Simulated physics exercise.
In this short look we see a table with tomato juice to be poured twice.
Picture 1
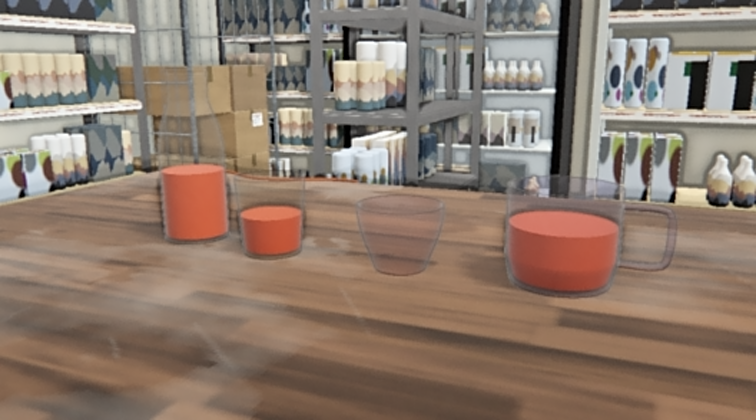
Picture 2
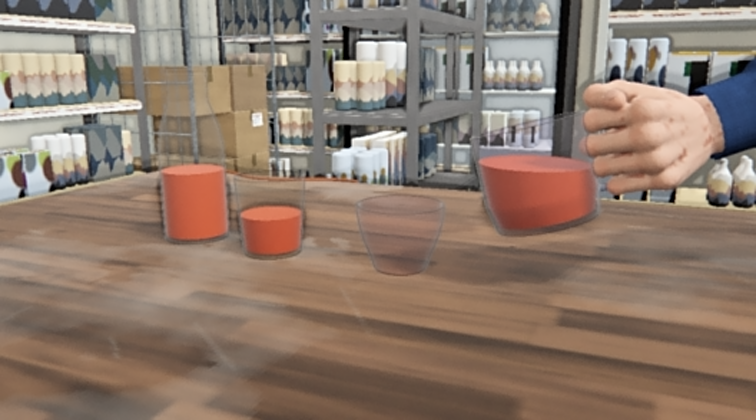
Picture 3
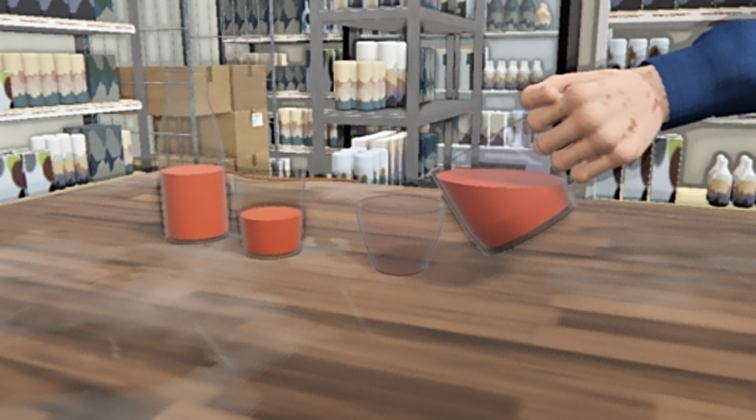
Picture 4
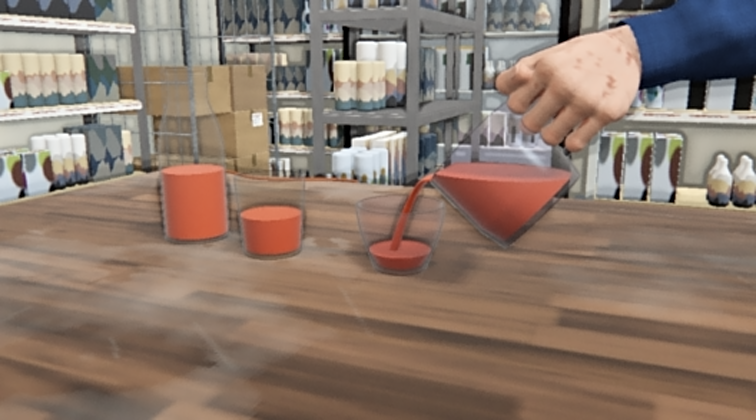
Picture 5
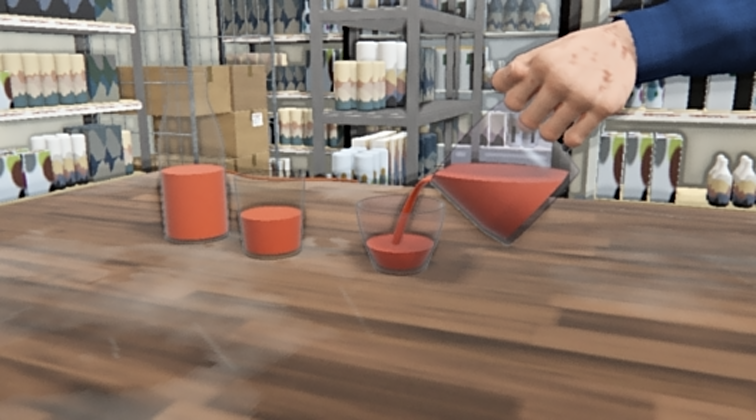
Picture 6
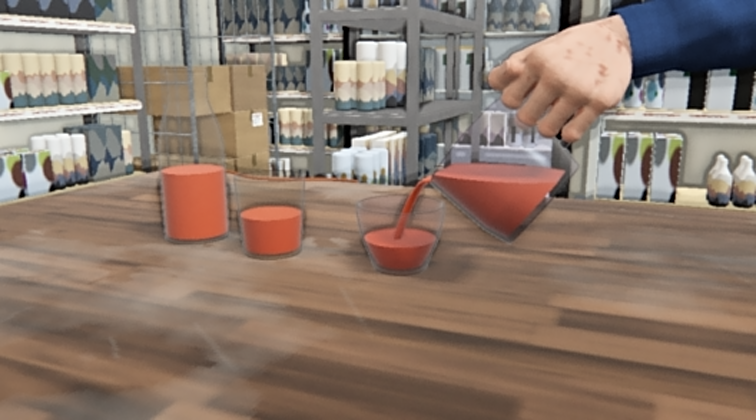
We see four clear containers on a wooden table, three holding red liquid, as a hand lifts the mug on the right, tilts it leftward over the empty cup, and pours a stream that partly fills it.
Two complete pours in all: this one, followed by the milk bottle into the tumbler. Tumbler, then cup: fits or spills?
Tumbler - spills; cup - spills.
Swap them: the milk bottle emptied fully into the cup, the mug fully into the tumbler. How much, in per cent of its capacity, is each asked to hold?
About 120 % and 170 %.
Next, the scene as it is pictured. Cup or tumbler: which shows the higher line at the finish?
That would be the tumbler.
Next, the cup is nearly full.
After that, the cup is full to the brim with a puddle round it.
Finally, the tumbler is full to the brim with a puddle round it; the cup is full to the brim with a puddle round it.
